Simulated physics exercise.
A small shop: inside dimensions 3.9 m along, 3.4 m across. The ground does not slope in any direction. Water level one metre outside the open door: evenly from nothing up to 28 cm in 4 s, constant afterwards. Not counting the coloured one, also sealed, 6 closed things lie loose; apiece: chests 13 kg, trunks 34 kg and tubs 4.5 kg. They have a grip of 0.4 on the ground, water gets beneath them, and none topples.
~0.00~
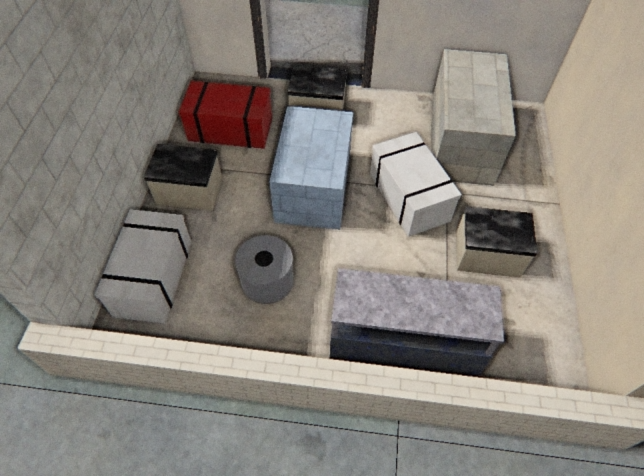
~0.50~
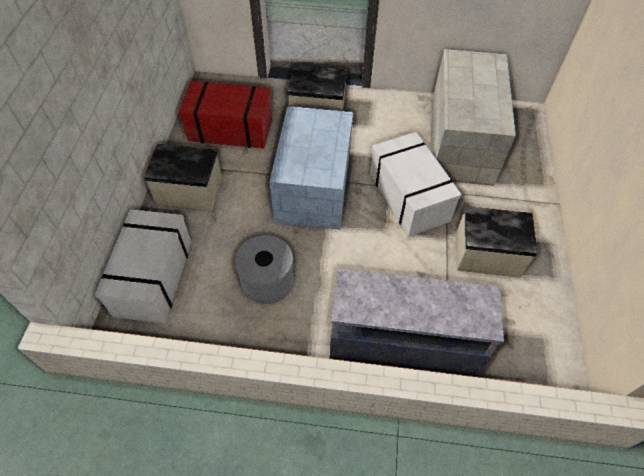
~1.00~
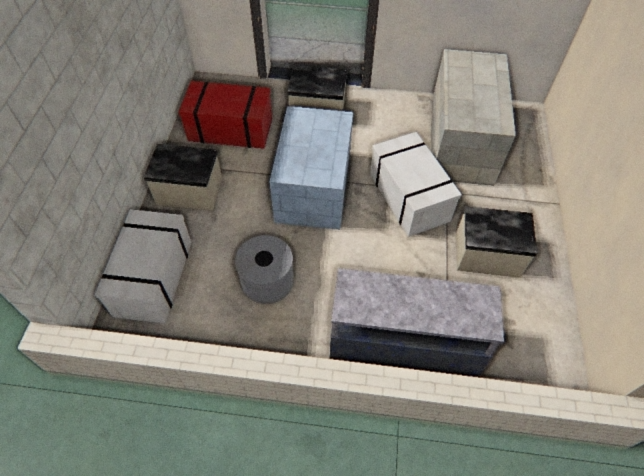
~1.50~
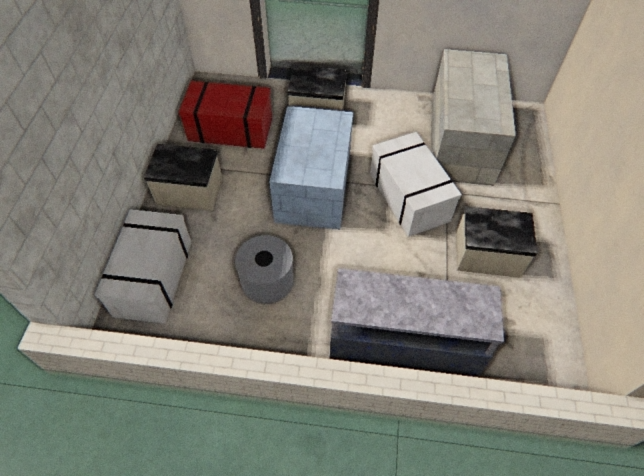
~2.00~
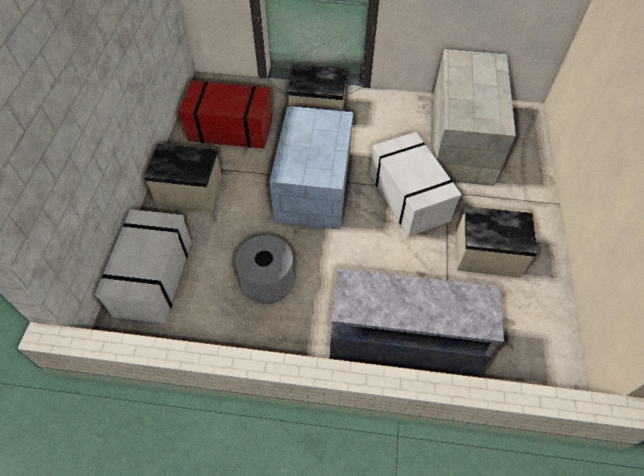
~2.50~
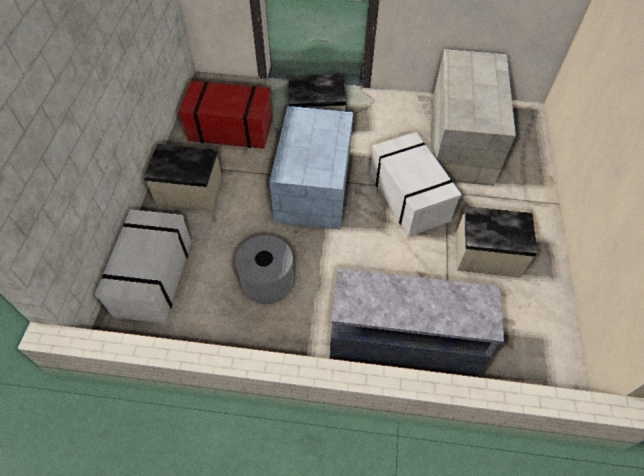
Small walled room holding trunks and boxes, with green water spreading over the ground outside, then seeping in at the back doorway.
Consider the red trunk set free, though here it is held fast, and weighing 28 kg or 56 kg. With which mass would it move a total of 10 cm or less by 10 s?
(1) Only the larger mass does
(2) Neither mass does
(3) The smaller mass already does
Answer: 2.
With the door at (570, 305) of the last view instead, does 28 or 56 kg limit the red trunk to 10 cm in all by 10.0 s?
Okay, so both masses fail.
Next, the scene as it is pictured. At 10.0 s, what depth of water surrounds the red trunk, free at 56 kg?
About 17 cm.
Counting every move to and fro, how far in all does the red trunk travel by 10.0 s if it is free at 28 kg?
Roughly 200 cm.
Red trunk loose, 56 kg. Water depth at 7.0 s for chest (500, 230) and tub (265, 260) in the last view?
Some 5 cm at the first, some 7 cm at the second.
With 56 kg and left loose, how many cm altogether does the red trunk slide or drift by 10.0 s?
80 cm or so in all.
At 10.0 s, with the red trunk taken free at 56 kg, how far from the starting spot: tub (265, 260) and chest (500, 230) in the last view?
First 40 cm, then 100 cm.
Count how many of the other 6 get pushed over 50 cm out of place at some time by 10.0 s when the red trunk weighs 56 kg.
That comes to 6.
After 3.5 s the red trunk would be 6 cm from its start with 28 kg and 0 cm from its start with 56 kg; 6 cm of water round it then.
After 4.5 s the red trunk would be 57 cm from its start with 28 kg and 2 cm from its start with 56 kg; 8 cm of water round it then.
After 7.0 s the red trunk would be 109 cm from its start with 28 kg and 69 cm from its start with 56 kg; 12 cm of water round it then.
After 10.0 s the red trunk would be 145 cm from its start with 28 kg and 70 cm from its start with 56 kg; 17 cm of water round it then.
